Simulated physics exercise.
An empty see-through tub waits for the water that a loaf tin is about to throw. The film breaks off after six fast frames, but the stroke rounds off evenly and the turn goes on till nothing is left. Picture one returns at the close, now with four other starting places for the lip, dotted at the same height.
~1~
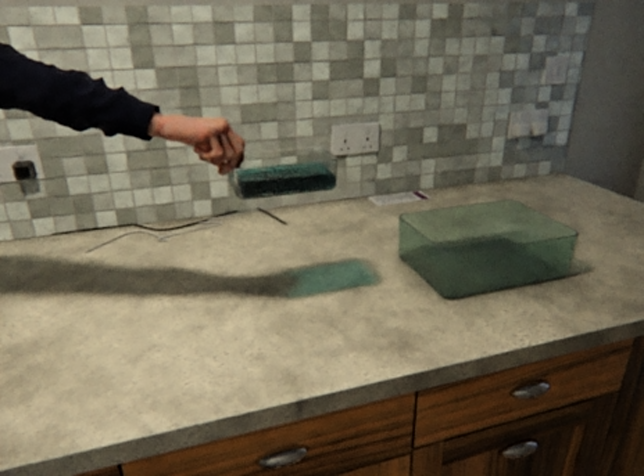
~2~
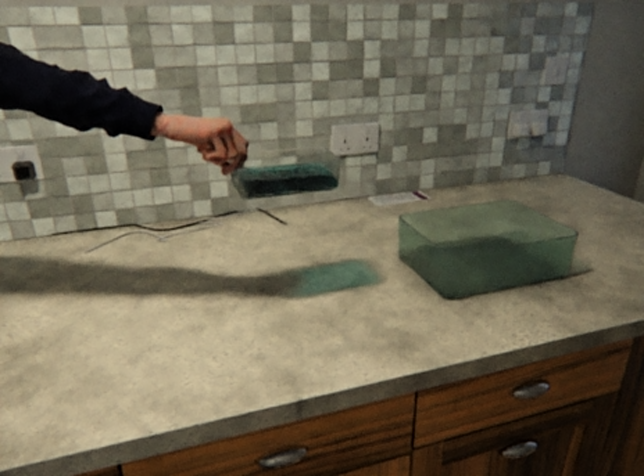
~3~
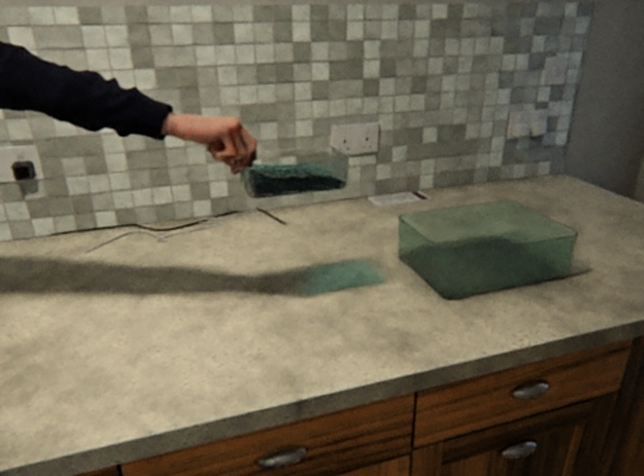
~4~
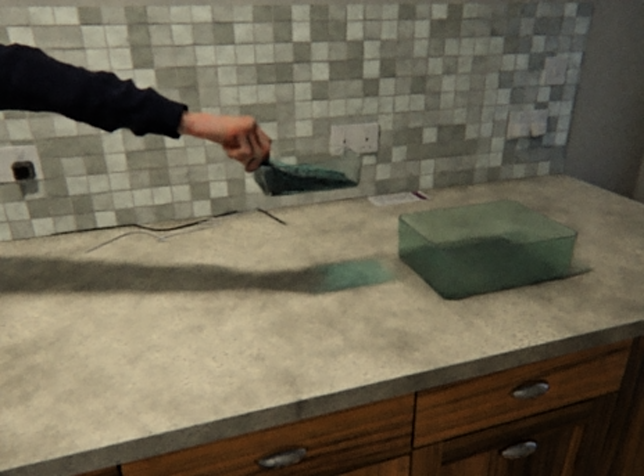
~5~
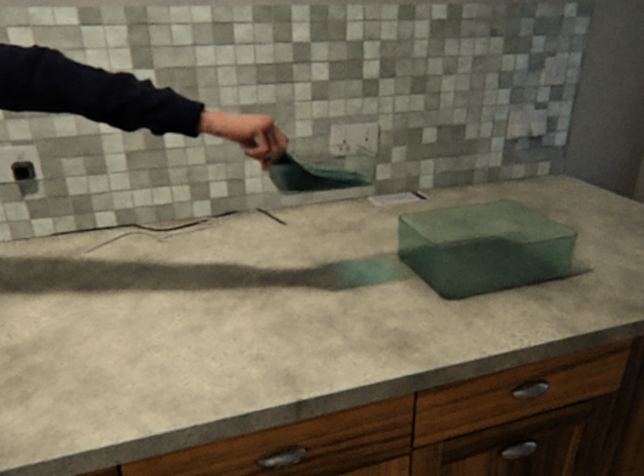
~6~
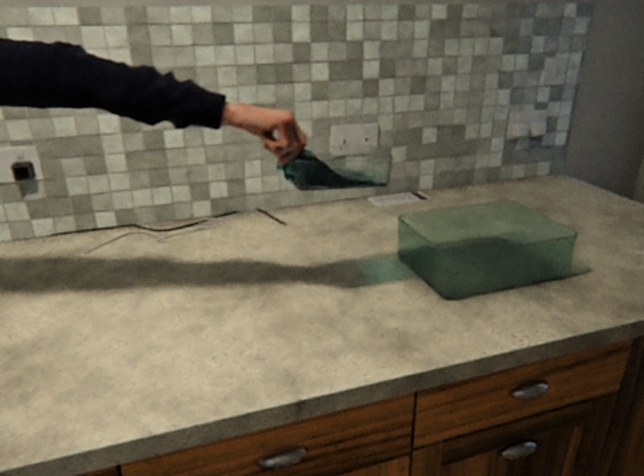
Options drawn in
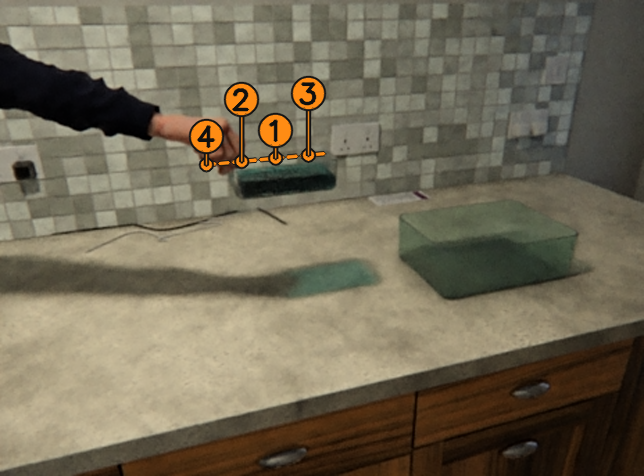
Kitchen counter with a tiled wall, a hand moving a small see-through container of dark liquid rightward towards a larger greenish tub.
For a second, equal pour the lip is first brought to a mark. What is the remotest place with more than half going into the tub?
3 will do.
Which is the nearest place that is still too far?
That would be 1.
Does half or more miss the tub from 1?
Yes.
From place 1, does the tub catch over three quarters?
No, less.
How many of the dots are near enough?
One of them.
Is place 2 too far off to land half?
Yes, that goes wrong.
On the marked copy, 1 at (275, 158); 2 at (241, 161); 3 at (308, 155); 4 at (206, 164).
For place 1, about 38 % lands in the tub, 59 % falls short and 3 % goes beside or beyond.
For place 2, about 15 % lands in the tub, 82 % falls short and 3 % goes beside or beyond.
For place 3, about 63 % lands in the tub, 31 % falls short and 6 % goes beside or beyond.
For place 4, about 7 % lands in the tub, 91 % falls short.
